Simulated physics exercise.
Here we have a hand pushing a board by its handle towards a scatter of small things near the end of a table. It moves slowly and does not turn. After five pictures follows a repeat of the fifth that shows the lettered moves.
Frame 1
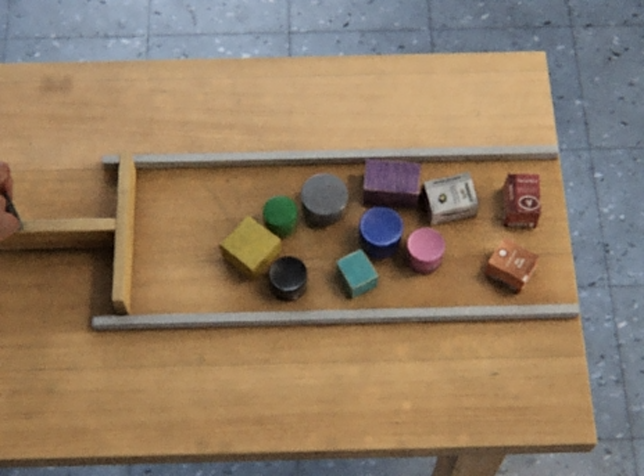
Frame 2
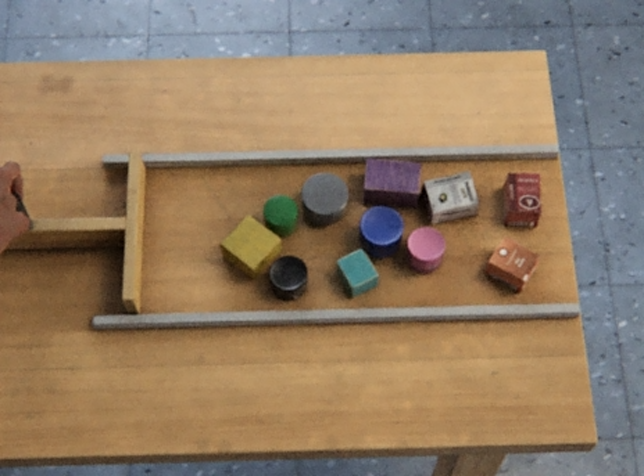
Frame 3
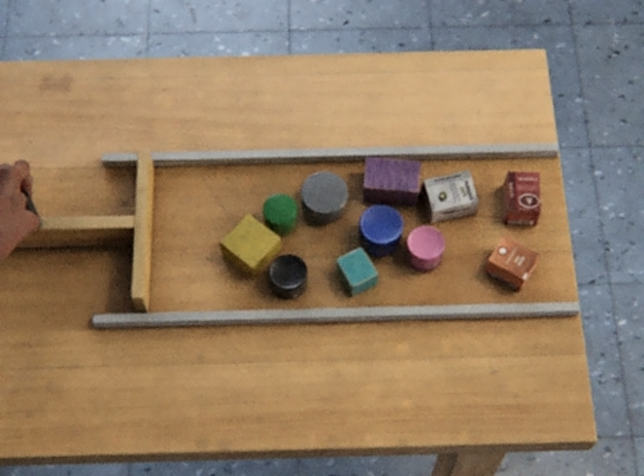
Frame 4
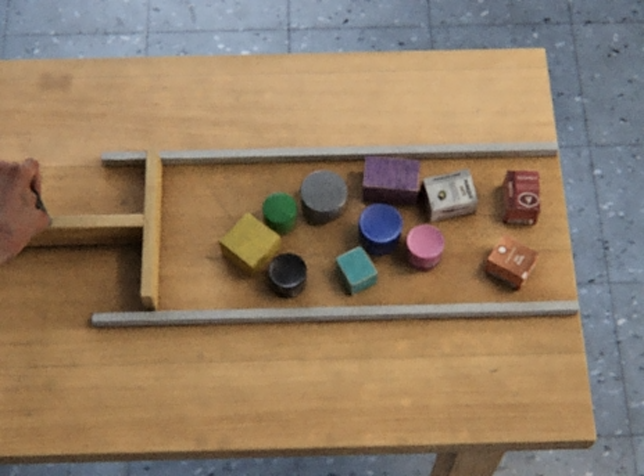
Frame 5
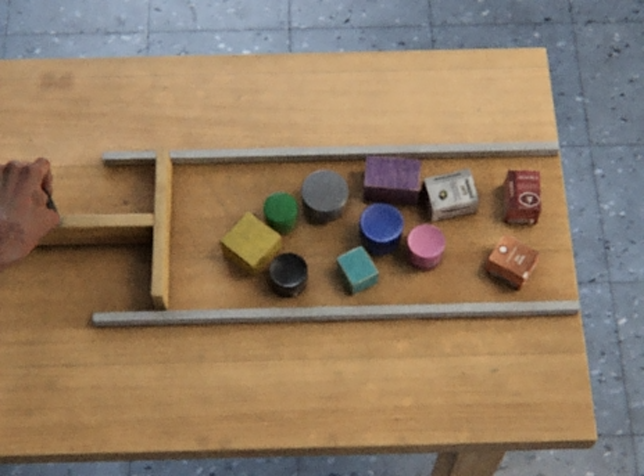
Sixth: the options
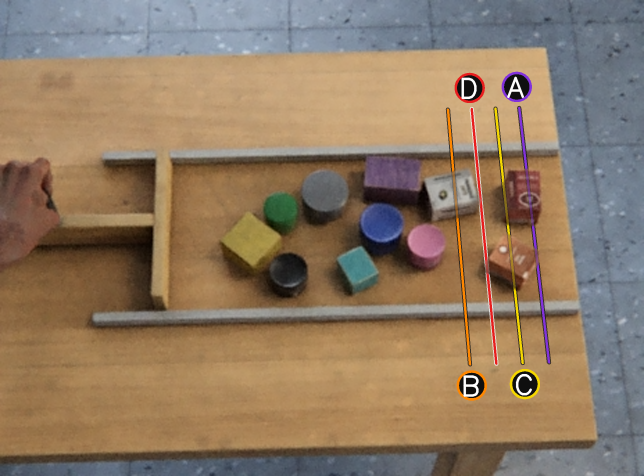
On a wooden table, a hand slowly pushed a board by its handle a short way right between two rails, while the scattered small blocks, tubs and packets stayed still, untouched.
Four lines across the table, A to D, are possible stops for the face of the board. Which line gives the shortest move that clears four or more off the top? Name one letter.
It must go as far as C.
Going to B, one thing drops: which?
It is the red packet.
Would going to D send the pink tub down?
No.
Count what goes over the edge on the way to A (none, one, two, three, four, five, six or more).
By then, six or more.
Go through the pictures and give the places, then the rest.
Grey pot (325, 200); white packet (450, 199); black jar (288, 279), in the first frame.
Board (131, 223); purple block (392, 183), in the second frame.
Board (140, 221); blue tub (381, 231), in the third frame.
Board (149, 220); red packet (522, 197), in the fourth frame.
Board (160, 219); orange packet (512, 262); yellow block (251, 244); grey pot (325, 196), in the fifth frame.
On the copy, A at (533, 229); B at (458, 230); C at (508, 229); D at (483, 230).
On C. First, board (284, 216); black jar (311, 286); grey pot (343, 184).
Then, board (410, 213); red packet (578, 206); white packet (532, 203).
Finally, board (509, 211); pink tub over the edge; red packet over the edge; five fallen.
By contrast, A drops seven, but is farther than needed; B drops only one; D drops only two.
